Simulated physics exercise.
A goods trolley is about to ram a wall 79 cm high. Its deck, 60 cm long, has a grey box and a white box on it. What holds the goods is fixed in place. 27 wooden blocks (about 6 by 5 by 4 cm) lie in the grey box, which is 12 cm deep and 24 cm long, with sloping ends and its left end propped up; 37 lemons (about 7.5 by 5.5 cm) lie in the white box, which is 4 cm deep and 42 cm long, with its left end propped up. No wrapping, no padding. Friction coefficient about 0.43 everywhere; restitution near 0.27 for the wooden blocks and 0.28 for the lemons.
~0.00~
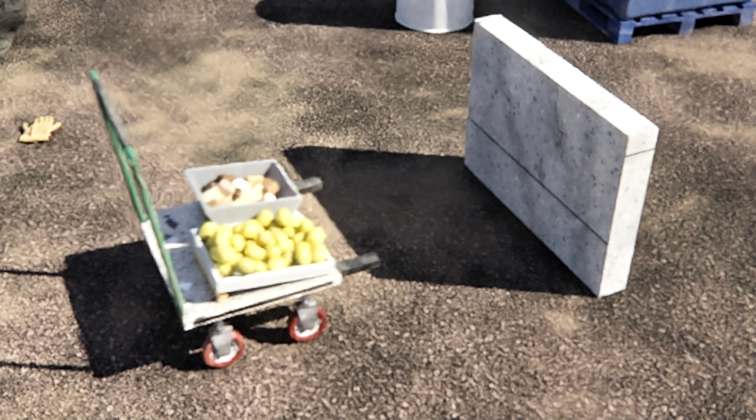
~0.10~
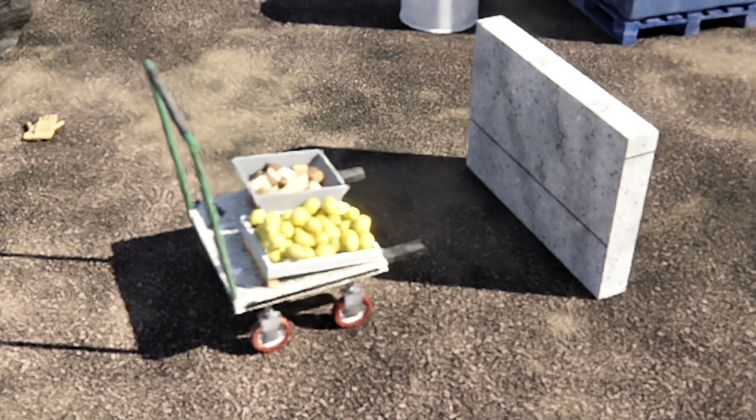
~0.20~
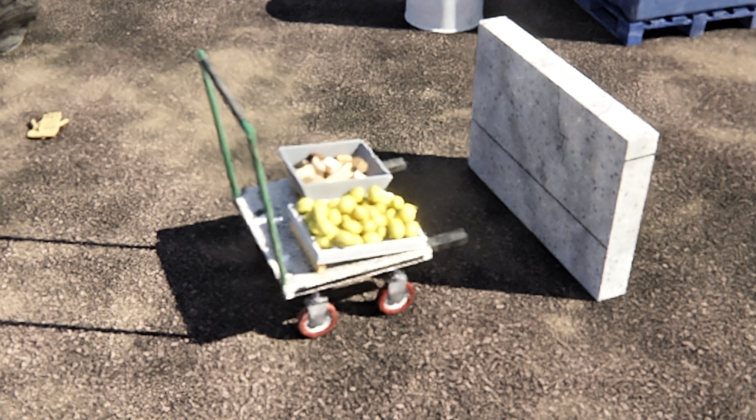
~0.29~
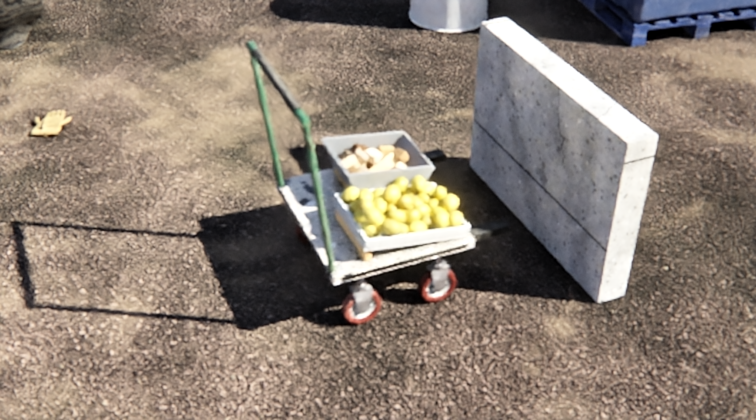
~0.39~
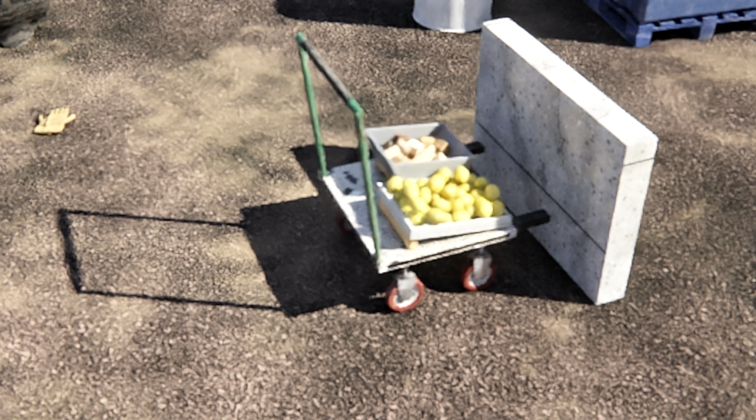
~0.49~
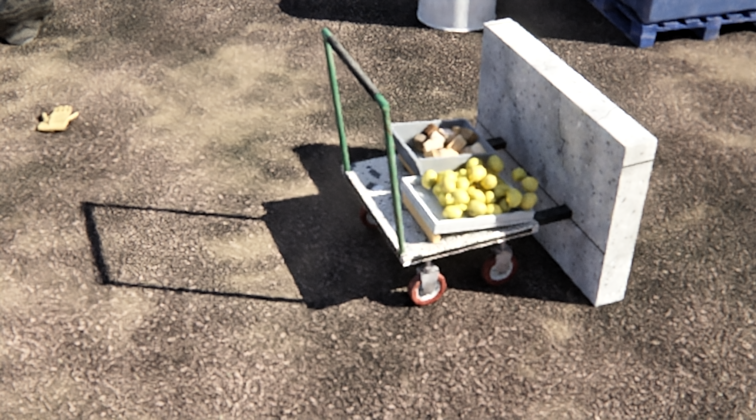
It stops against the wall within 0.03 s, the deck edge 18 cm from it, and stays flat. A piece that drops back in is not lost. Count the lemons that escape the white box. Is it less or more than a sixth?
It sheds over a sixth of them.
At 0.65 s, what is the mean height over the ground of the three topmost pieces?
Roughly 50 cm.
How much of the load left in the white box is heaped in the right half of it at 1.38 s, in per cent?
About 60 per cent.
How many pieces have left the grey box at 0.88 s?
About: Grey box 1.
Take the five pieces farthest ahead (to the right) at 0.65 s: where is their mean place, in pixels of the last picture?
Around (542, 198).
After 0.53 s, grey box 27 in, 0 out and white box 32 in, 5 out.
After 0.65 s, grey box 27 in, 0 out and white box 30 in, 7 out.
After 0.88 s, grey box 26 in, 1 out and white box 26 in, 11 out.
Outcome (at 1.38 s), grey box 26 in, 1 out and white box 24 in, 13 out. Asked share, 13 of 37, 35 per cent.
